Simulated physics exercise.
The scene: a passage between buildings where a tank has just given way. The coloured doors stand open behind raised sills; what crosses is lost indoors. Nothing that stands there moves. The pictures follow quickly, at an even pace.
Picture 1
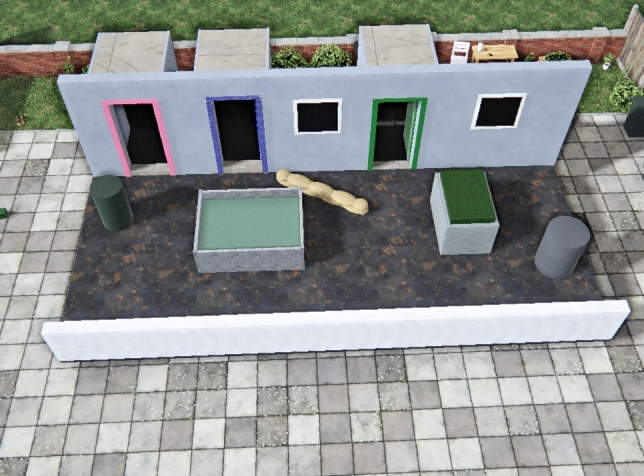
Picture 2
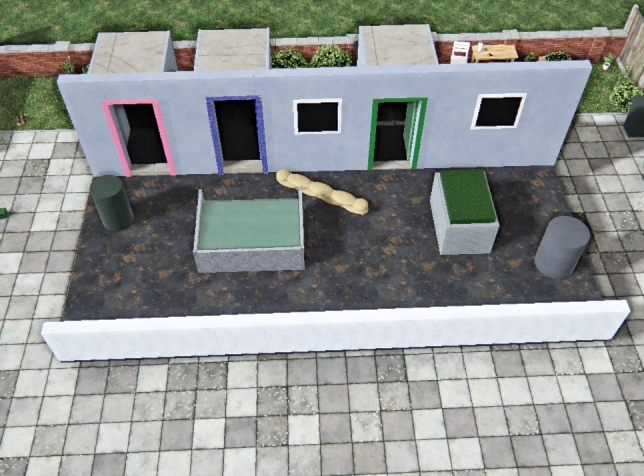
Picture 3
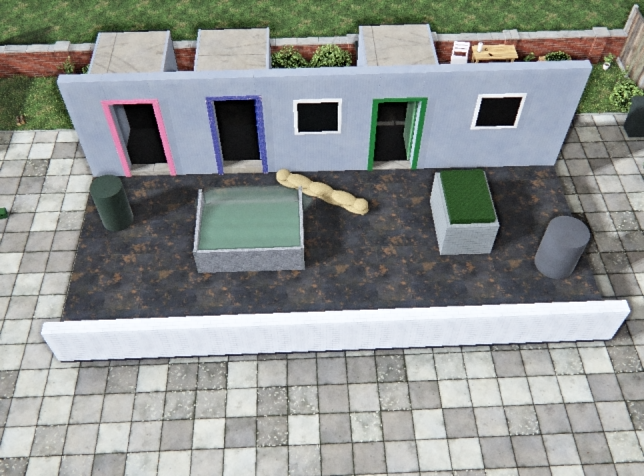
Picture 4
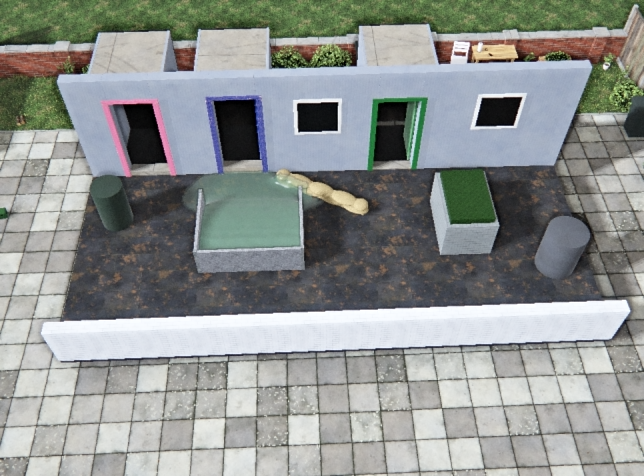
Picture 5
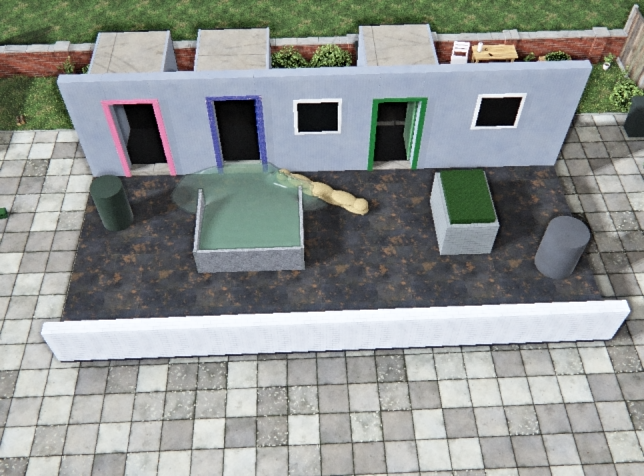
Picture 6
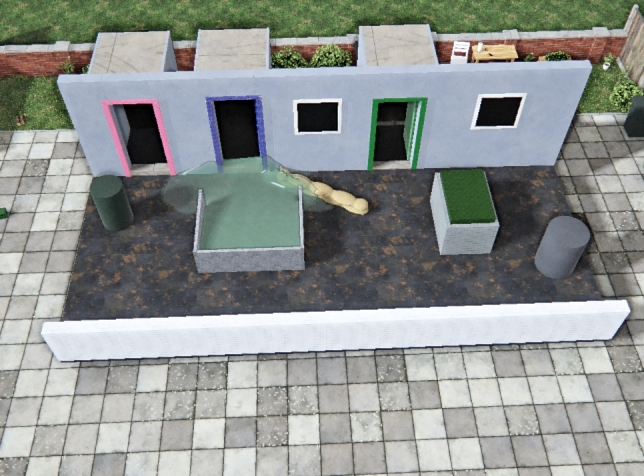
Water pours from the far side of a grey tank and spreads toward the open doors.
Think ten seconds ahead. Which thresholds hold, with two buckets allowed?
In the end: The pink door holds within the limit; the blue door floods; the green door holds within the limit.
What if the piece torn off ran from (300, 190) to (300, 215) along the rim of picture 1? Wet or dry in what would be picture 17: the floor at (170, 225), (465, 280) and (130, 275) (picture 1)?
One after the other: Clear, wet, not flooded.
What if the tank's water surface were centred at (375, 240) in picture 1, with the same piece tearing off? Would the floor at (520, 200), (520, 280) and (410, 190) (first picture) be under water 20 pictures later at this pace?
In that order: Covered, dry, under water.
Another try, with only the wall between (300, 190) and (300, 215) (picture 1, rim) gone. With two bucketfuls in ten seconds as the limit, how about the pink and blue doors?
My reading: The pink door holds; the blue door holds.
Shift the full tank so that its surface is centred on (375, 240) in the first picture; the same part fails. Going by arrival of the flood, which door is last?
It is the pink one.
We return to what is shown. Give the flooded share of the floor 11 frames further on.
Close to 30 %.
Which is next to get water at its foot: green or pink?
I say the door marked pink.
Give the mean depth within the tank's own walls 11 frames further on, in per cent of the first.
Near 26 in a hundred.
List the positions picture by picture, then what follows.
The first frame shows the water tank at (250, 221) is whole and still.
In the second frame, water pours out on the water tank's far side and has run to (304, 208).
In the third frame, water pours out on the water tank's far side and has run to (306, 196).
In the fourth frame, water pours out on the water tank's far side and has run to (200, 181).
In the fifth frame, the front is at (190, 175), out from the gap on the water tank's far side.
In the sixth frame, water pours out on the water tank's far side and has run to (174, 176).
A moment on, water covers 15 % of the floor; the pink door wet at the sill, nothing in, the blue door far over two buckets in, the green door not reached.
Next, water covers 30 % of the floor; the pink door wet at the sill, nothing in, the blue door far over two buckets in, the green door wet at the sill, nothing in.
Then, water covers 50 % of the floor; the pink door wet at the sill, nothing in, the blue door far over two buckets in, the green door wet at the sill, nothing in.
Later, water covers 50 % of the floor; the pink door wet at the sill, nothing in, the blue door far over two buckets in, the green door wet at the sill, nothing in.
In the end, water covers 60 % of the floor; the pink door wet at the sill, nothing in, the blue door far over two buckets in, the green door wet at the sill, nothing in.
